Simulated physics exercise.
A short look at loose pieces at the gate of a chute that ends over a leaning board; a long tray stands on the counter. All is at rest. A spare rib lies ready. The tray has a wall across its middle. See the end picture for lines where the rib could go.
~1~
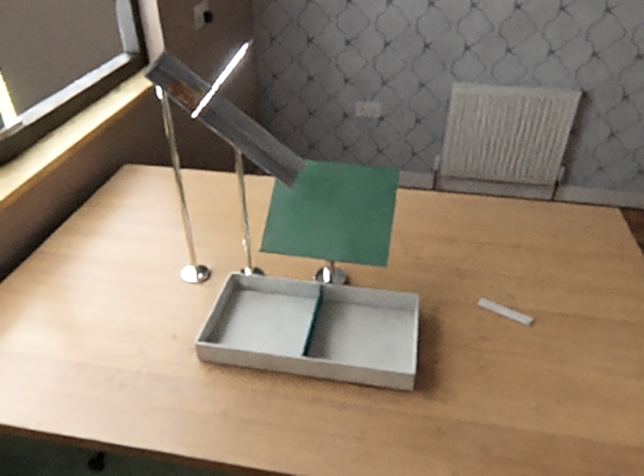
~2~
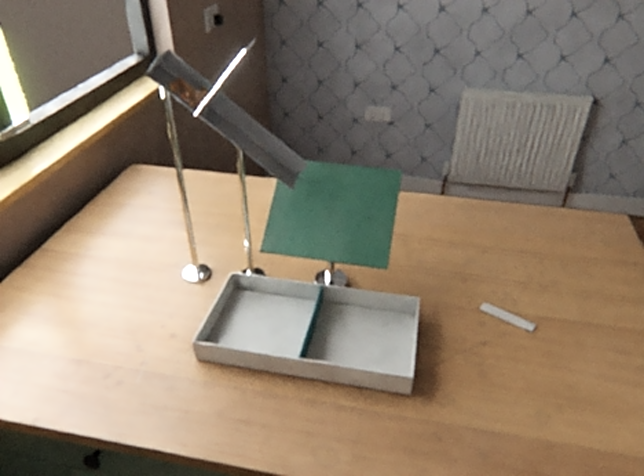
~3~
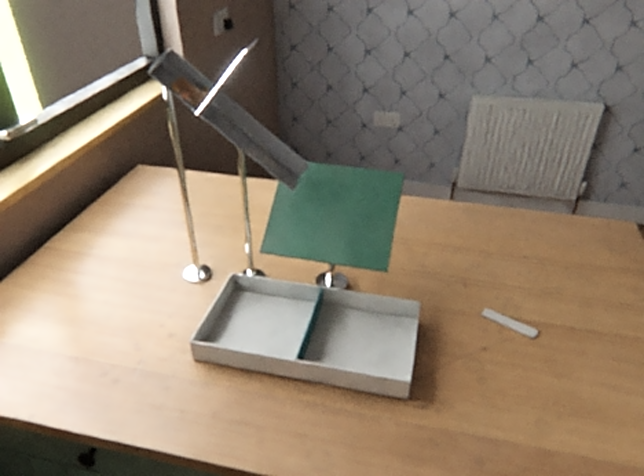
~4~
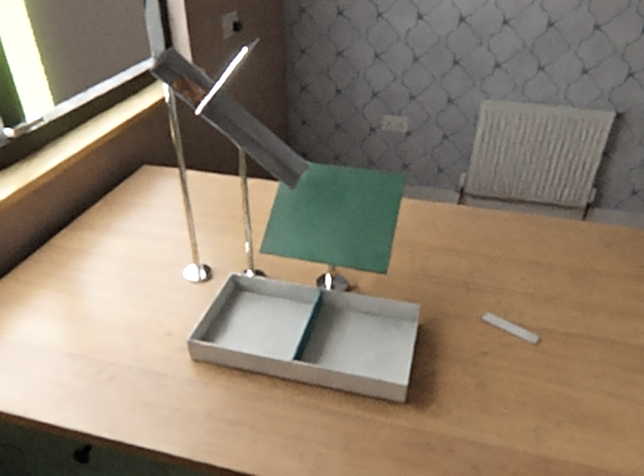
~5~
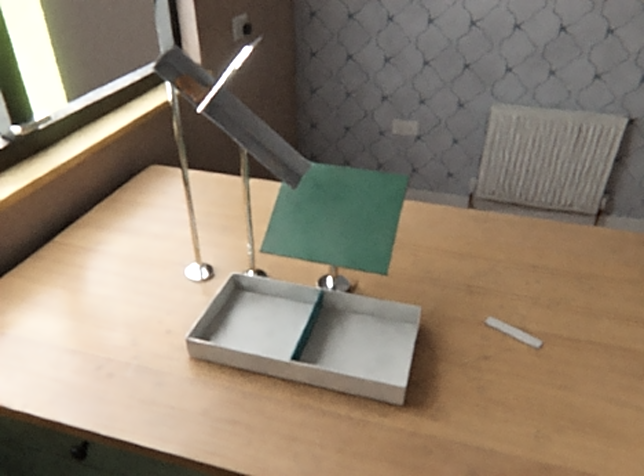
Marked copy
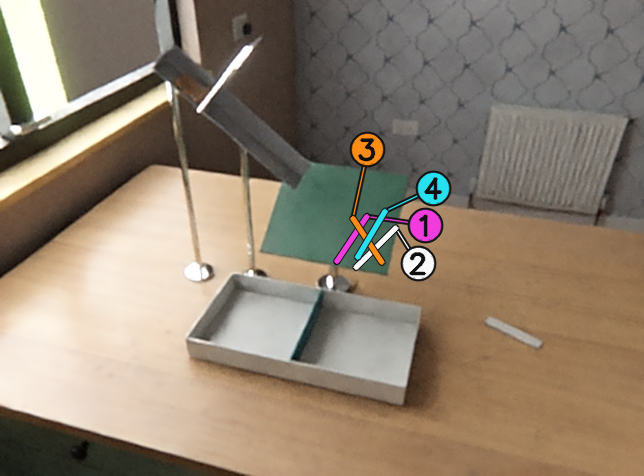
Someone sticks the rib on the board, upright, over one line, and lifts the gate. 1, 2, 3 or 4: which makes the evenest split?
1 beats the others.
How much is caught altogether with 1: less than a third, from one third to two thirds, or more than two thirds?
More than two thirds.
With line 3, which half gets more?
The right half.
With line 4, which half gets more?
Right.
On the marked copy, line 1 from (366, 216) to (336, 261); line 2 from (395, 228) to (356, 267); line 3 from (352, 218) to (381, 262); line 4 from (385, 211) to (357, 257).
If 1 is chosen, of what is caught, about two thirds in the left half, about a third in the right.
If 2 is chosen, of what is caught, a small part in the left half, nearly all in the right.
If 3 is chosen, of what is caught, a stray few in the left half, nearly all in the right.
If 4 is chosen, of what is caught, a stray few in the left half, nearly all in the right.
